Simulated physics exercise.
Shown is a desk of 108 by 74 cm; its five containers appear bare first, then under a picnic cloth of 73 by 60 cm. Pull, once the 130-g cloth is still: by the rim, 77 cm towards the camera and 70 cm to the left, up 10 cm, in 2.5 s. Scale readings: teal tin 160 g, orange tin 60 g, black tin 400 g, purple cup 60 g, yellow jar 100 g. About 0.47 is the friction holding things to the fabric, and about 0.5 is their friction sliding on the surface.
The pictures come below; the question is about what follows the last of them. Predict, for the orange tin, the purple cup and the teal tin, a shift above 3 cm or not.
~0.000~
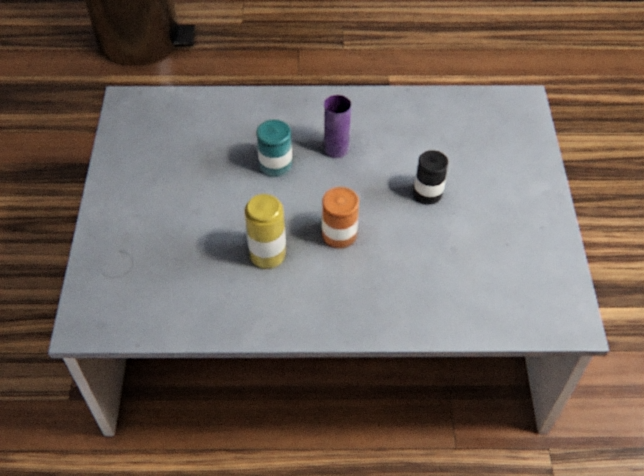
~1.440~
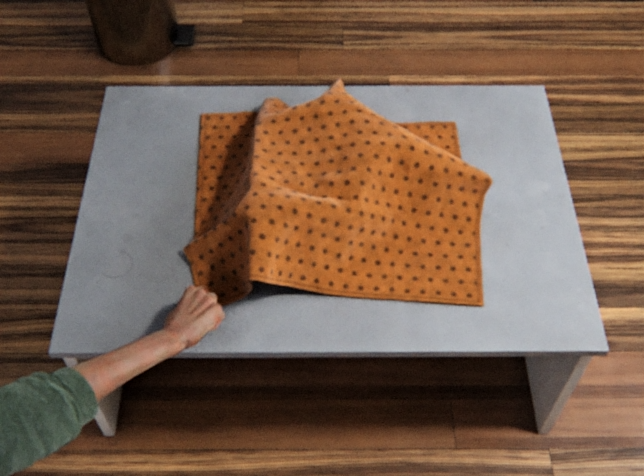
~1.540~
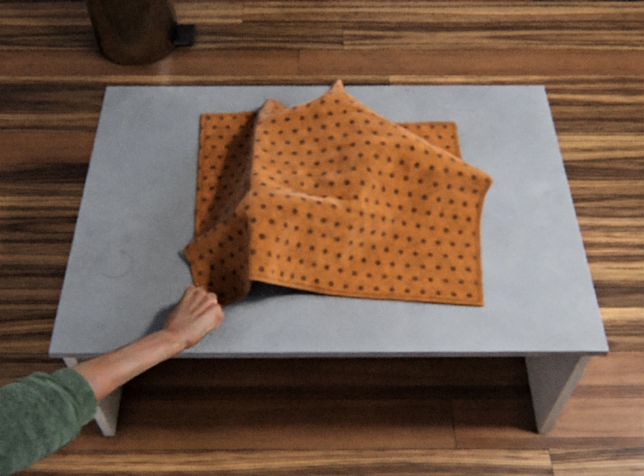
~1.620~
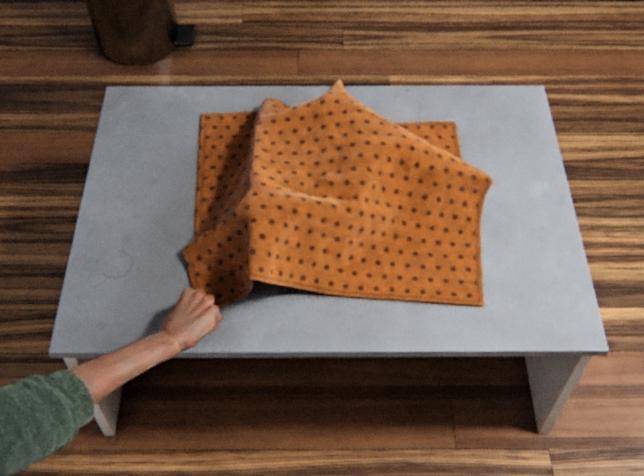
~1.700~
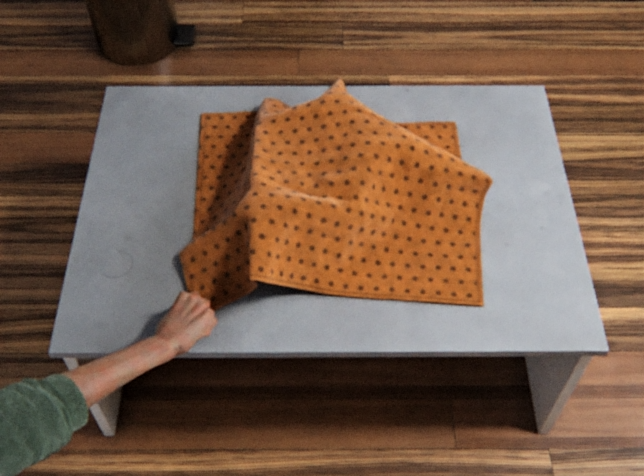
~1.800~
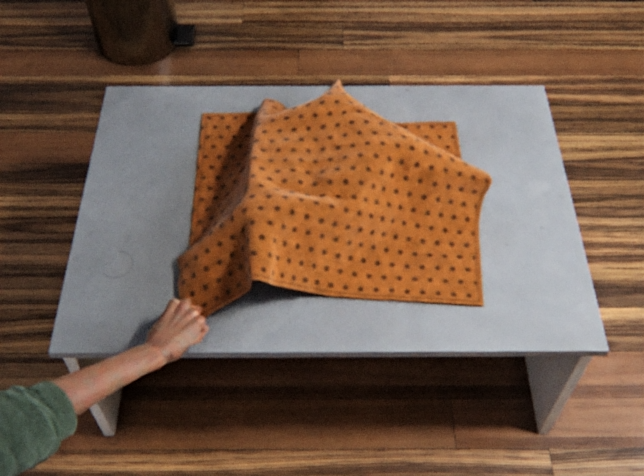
Result: The orange tin fails to hold its ground, the purple cup fails to hold its ground, the teal tin holds its ground.
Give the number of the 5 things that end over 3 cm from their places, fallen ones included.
Total: 3.
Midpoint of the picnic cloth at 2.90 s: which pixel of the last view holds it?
Centre in the last view: Approx. (132, 346).
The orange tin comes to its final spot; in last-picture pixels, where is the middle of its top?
The top ends up close to (304, 256) in the last picture.
By 2.3 s, middle of the picnic cloth at (259, 224); purple cup on its side, 11 cm off its start, yellow jar on its side, 12 cm off its start.
By 2.9 s, middle of the picnic cloth at (132, 346); purple cup on its side, 11 cm off its start, orange tin on its side, 11 cm off its start, yellow jar on its side, 12 cm off its start.
By 3.5 s, middle of the picnic cloth at a place out of view; orange tin on its side, 11 cm off its start at (304, 256), purple cup on its side, 11 cm off its start at (303, 166), yellow jar on its side, 12 cm off its start at (221, 279).
By 4.0 s, middle of the picnic cloth at a place out of view; orange tin on its side, 11 cm off its start, purple cup on its side, 11 cm off its start, yellow jar on its side, 12 cm off its start.
By 4.8 s, middle of the picnic cloth at a place out of view; orange tin on its side, 11 cm off its start at (304, 256), purple cup on its side, 11 cm off its start at (303, 166), teal tin 0 cm off its start at (274, 131), yellow jar on its side, 12 cm off its start at (221, 279).
